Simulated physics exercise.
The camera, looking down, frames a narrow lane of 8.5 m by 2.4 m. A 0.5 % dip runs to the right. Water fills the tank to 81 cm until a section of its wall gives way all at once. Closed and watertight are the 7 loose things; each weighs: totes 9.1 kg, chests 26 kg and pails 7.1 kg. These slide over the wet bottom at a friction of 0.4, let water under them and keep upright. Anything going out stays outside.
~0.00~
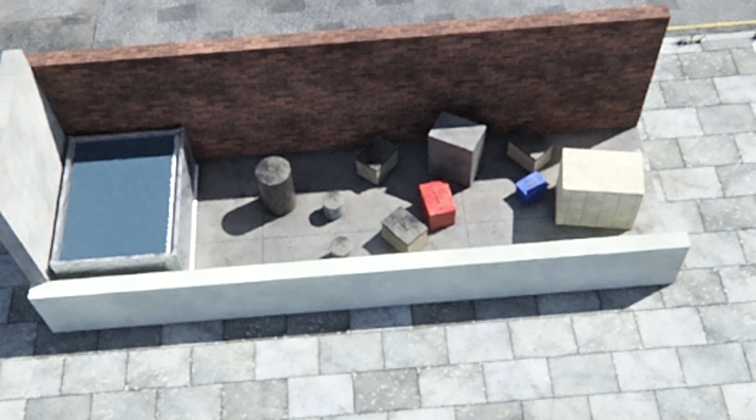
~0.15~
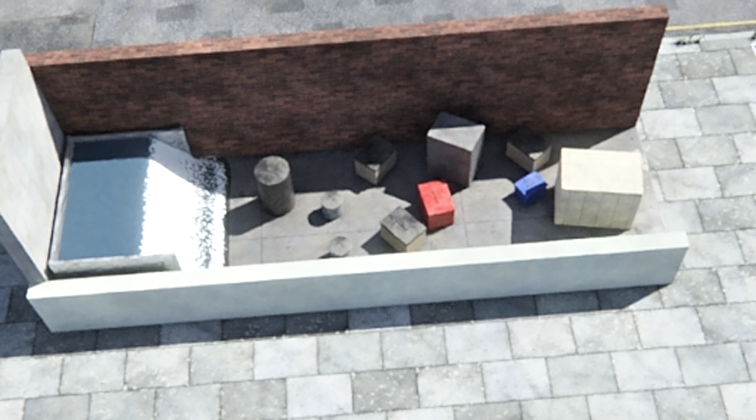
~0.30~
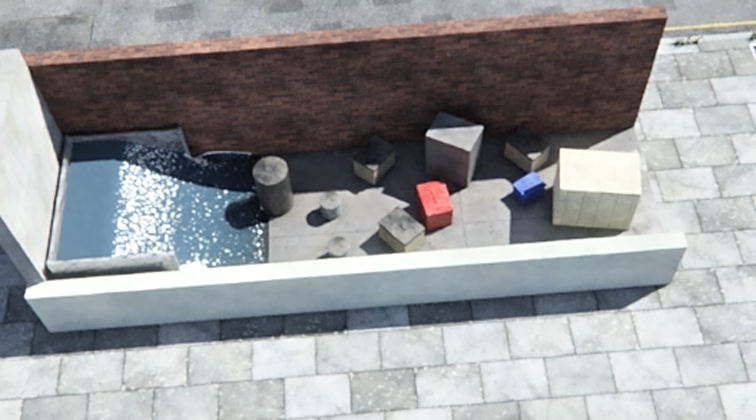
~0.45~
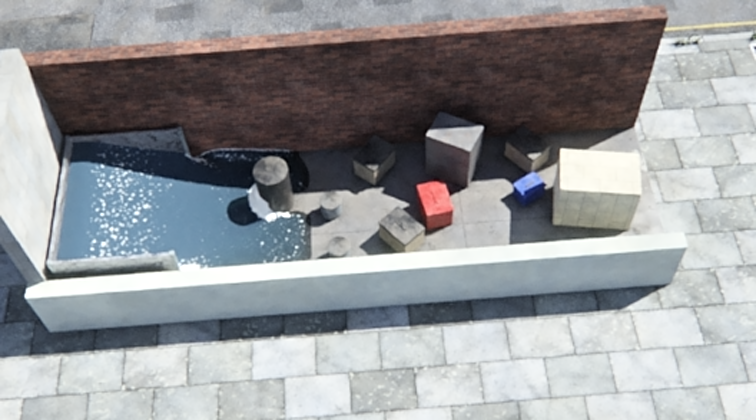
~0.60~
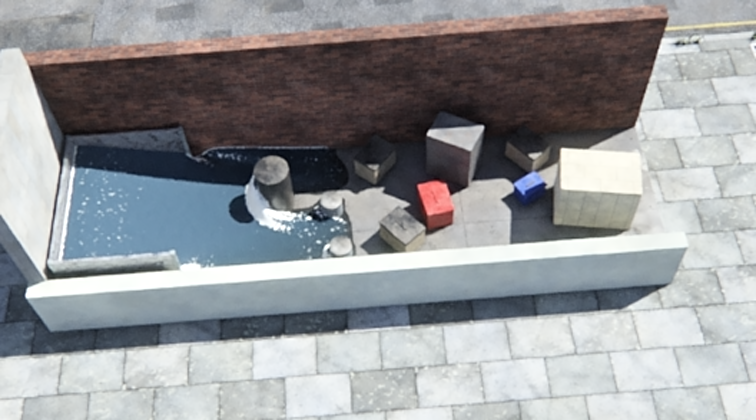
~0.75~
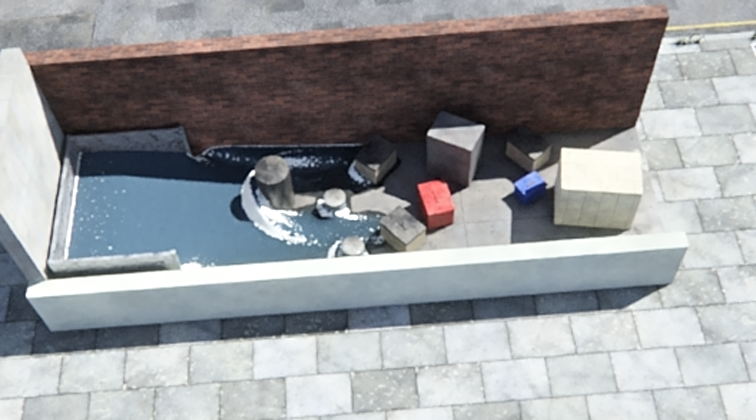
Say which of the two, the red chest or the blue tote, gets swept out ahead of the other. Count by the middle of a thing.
Blue.
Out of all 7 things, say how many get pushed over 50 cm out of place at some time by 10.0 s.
I make that 7.
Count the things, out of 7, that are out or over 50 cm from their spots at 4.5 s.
7.
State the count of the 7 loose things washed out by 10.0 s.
Count at that moment: 5.
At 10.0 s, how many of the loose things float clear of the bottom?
It comes to 0.
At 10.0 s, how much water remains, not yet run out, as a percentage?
Remaining: Approx. 62 per cent.
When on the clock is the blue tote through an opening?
Close to 3.0 s, I'd say.
After 2.0 s the red chest is near (523, 175), 1.3 m from its start, aground; the blue tote is near (545, 170), 0.3 m from its start, aground; 0 of 7 are out; 3 afloat.
After 4.5 s the red chest is near (606, 133), 2.8 m from its start, aground; the blue tote has gone out (at 3.1 s); 4 of 7 are out; 1 afloat.
After 7.0 s the red chest has gone out (at 5.3 s); the blue tote has gone out (at 3.1 s); 5 of 7 are out; 1 afloat.
After 10.0 s the red chest has gone out (at 5.3 s); the blue tote has gone out (at 3.1 s); 5 of 7 are out; 0 afloat.
